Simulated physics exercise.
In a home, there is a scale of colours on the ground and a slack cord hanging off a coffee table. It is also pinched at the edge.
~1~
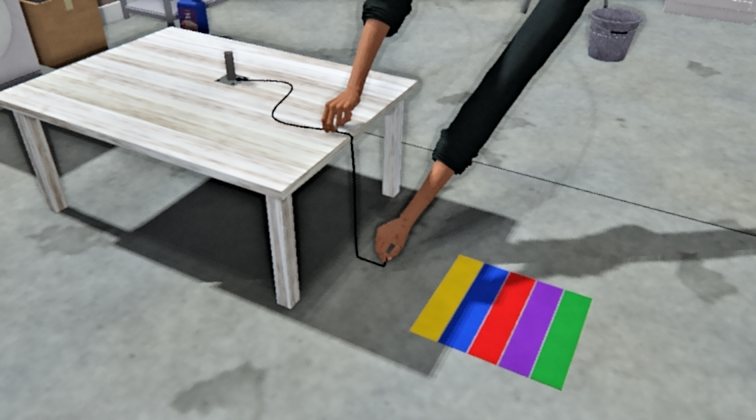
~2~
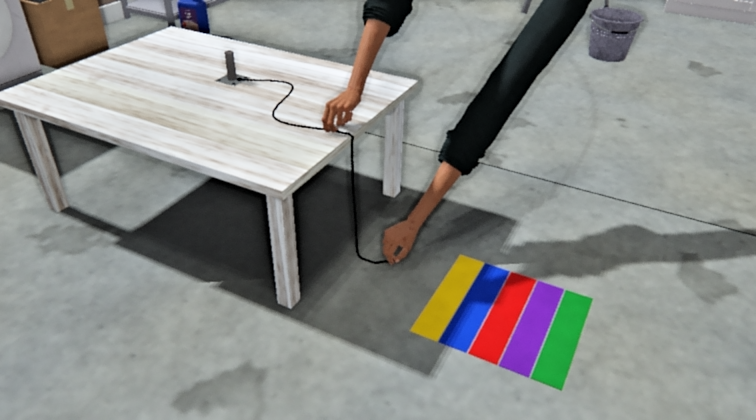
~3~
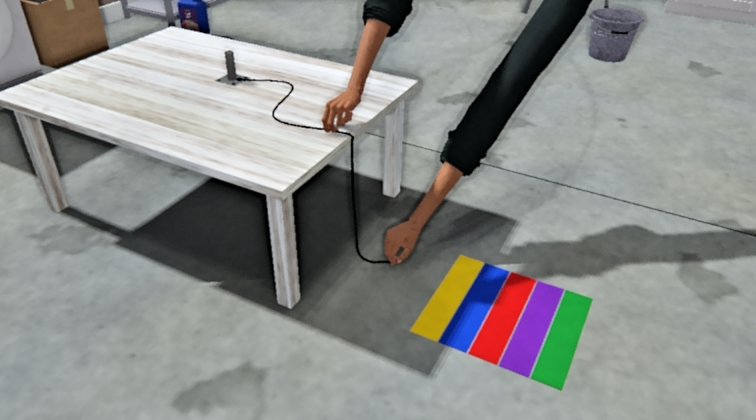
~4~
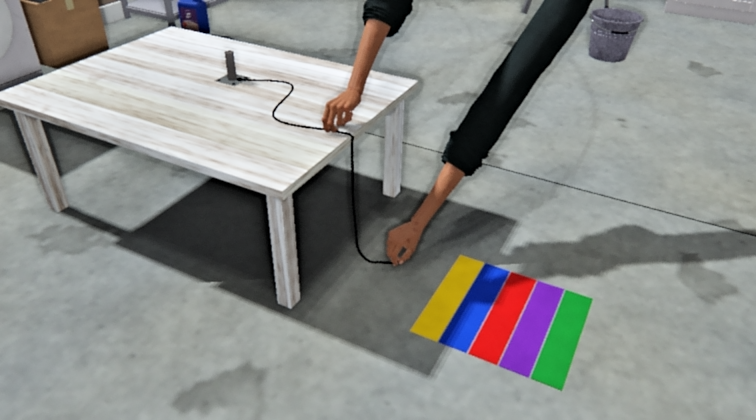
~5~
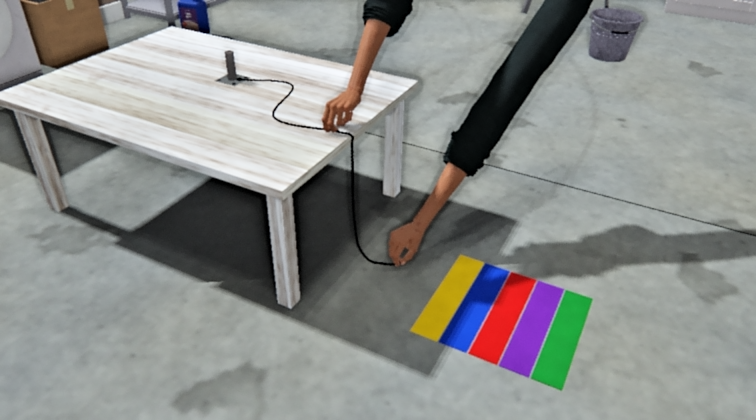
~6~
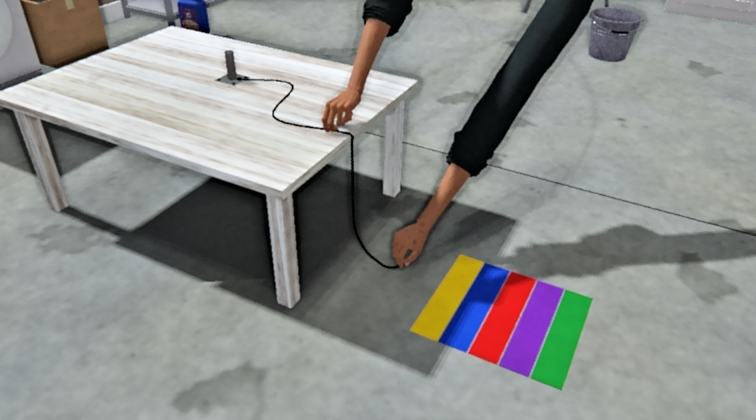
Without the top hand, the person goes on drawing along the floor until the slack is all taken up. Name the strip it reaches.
The purple strip.
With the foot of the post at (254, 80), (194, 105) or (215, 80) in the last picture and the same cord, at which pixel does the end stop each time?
Roughly (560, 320), then (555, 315), then (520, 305).
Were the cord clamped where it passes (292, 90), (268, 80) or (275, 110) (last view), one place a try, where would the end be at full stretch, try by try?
Approximately at (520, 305), at (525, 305) and at (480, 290), in that order.
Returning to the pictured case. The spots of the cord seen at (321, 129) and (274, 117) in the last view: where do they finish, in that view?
First: (373, 150). Second: (331, 120).
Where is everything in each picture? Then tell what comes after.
The first frame shows end (386, 258); yellow (433, 320); blue (461, 331); red (490, 342); purple (521, 354); green (552, 366).
The second frame shows end (394, 261); cord through (266, 81) (286, 98) (284, 123) (344, 133) (353, 190) (357, 242).
The third frame shows end (396, 262).
The fourth frame shows end (398, 262); cord through (266, 81) (286, 98) (284, 123) (344, 133) (353, 191) (357, 242).
The fifth frame shows end (400, 263).
The sixth frame shows end (404, 264); cord through (266, 80) (286, 97) (284, 122) (344, 133) (353, 190) (360, 242).
Soon after, end near (473, 288); over blue.
Then, end near (513, 302); over red.
At full stretch, end near (538, 311); over purple. It halts on the purple strip.
